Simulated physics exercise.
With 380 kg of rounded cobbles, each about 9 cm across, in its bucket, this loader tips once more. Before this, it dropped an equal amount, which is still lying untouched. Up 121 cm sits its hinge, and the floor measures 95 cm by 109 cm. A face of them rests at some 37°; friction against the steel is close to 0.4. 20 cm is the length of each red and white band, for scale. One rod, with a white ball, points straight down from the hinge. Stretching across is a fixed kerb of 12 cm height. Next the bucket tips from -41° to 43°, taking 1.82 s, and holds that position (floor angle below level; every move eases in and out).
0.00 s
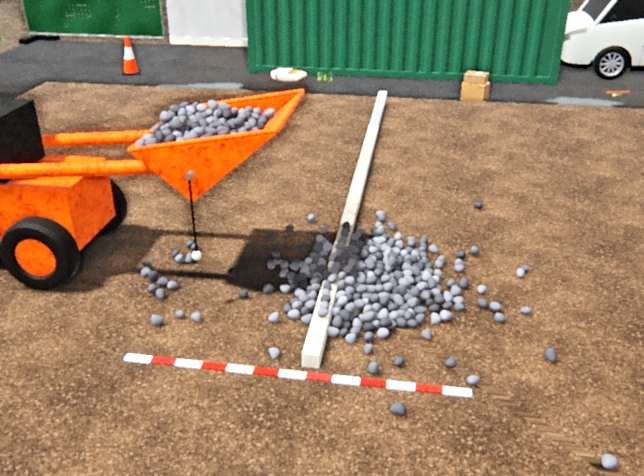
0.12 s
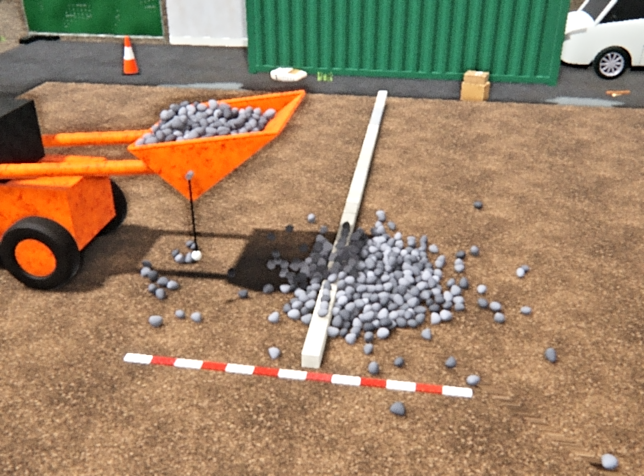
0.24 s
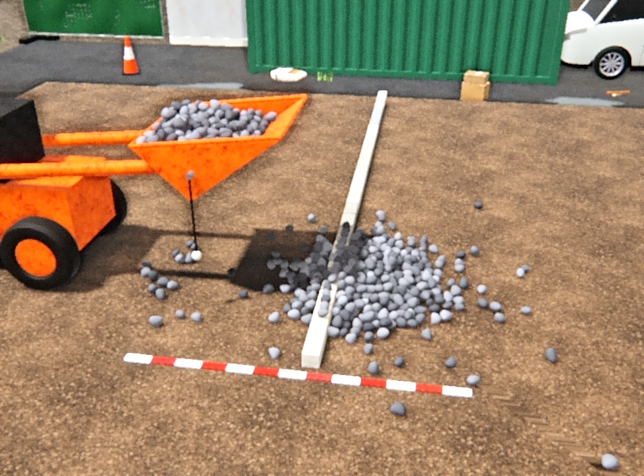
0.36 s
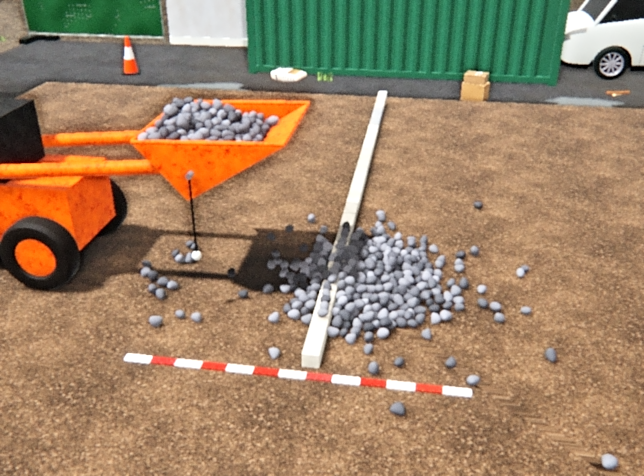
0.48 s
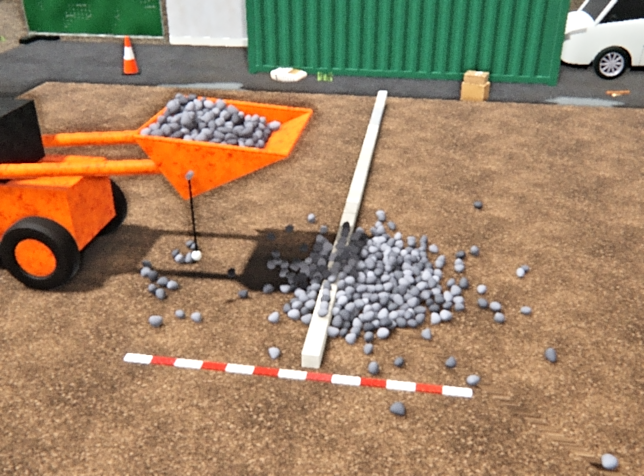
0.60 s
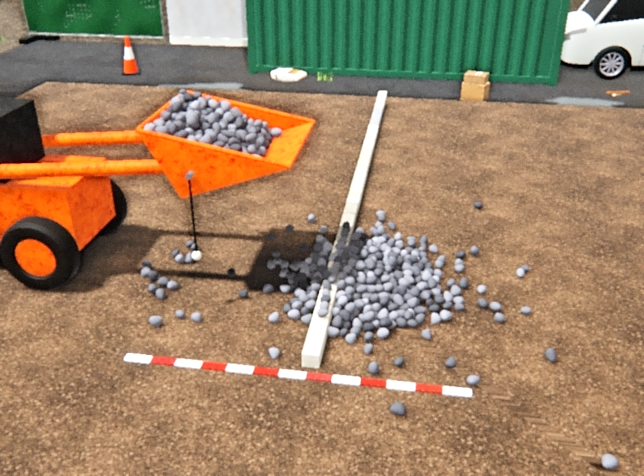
In this clip, an orange loader holds a bucket of rounded grey stones and slowly tips it forward, its right-hand lip lowering slightly as the stones shift inside, while a loose pile lies still across a pale kerb.
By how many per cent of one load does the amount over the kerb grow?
It grows by about 12 per cent of one load.
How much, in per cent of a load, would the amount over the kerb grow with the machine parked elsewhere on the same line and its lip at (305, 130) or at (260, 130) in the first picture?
Case one about 35 %, case two about 0 %.
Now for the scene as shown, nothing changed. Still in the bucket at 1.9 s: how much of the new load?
It still holds about 25 per cent.
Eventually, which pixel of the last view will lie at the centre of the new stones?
The middle ends up near (303, 269).
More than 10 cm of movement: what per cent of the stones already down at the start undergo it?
Close to 5 per cent.
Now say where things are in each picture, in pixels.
The first picture shows lip at (278, 131), floor tilted -41°, highest stones at (218, 112). The earlier load is highest near (354, 263), 20 cm above ground level, 26 % on this side of the kerb, 77 % over the kerb.
In the second picture, the bucket is at -40°, its lip at (279, 132); the top of the load is at (215, 111); the stones move at 0.1 m/s on average.
The third picture shows lip at (281, 137), floor tilted -37°, highest stones at (198, 109); the stones move at 0.1 m/s on average.
The fourth picture shows lip at (284, 145), floor tilted -32°, highest stones at (194, 107); the stones move at 0.2 m/s on average.
In the fifth picture, the bucket is at -27°, its lip at (288, 155); the top of the load is at (188, 104); the stones move at 0.2 m/s on average.
The sixth picture shows lip at (291, 167), floor tilted -20°, highest stones at (186, 101); the stones move at 0.3 m/s on average.
After 1.4 s the floor is at 30°; in per cent of one load, 98 in the bucket, 28 on this side of the kerb, 77 over the kerb; the foremost stones are at (521, 302).
After 1.9 s the floor is at 43°; in per cent of one load, 24 in the bucket, 100 on this side of the kerb, 78 over the kerb; the foremost stones are at (521, 302).
After 2.3 s the floor is at 43°; in per cent of one load, 0 in the bucket, 116 on this side of the kerb, 86 over the kerb; the foremost stones are at (521, 302).
After 4.9 s the floor is at 43°; in per cent of one load, 0 in the bucket, 114 on this side of the kerb, 89 over the kerb; the foremost stones are at (521, 302). Net gain over the kerb, 12.
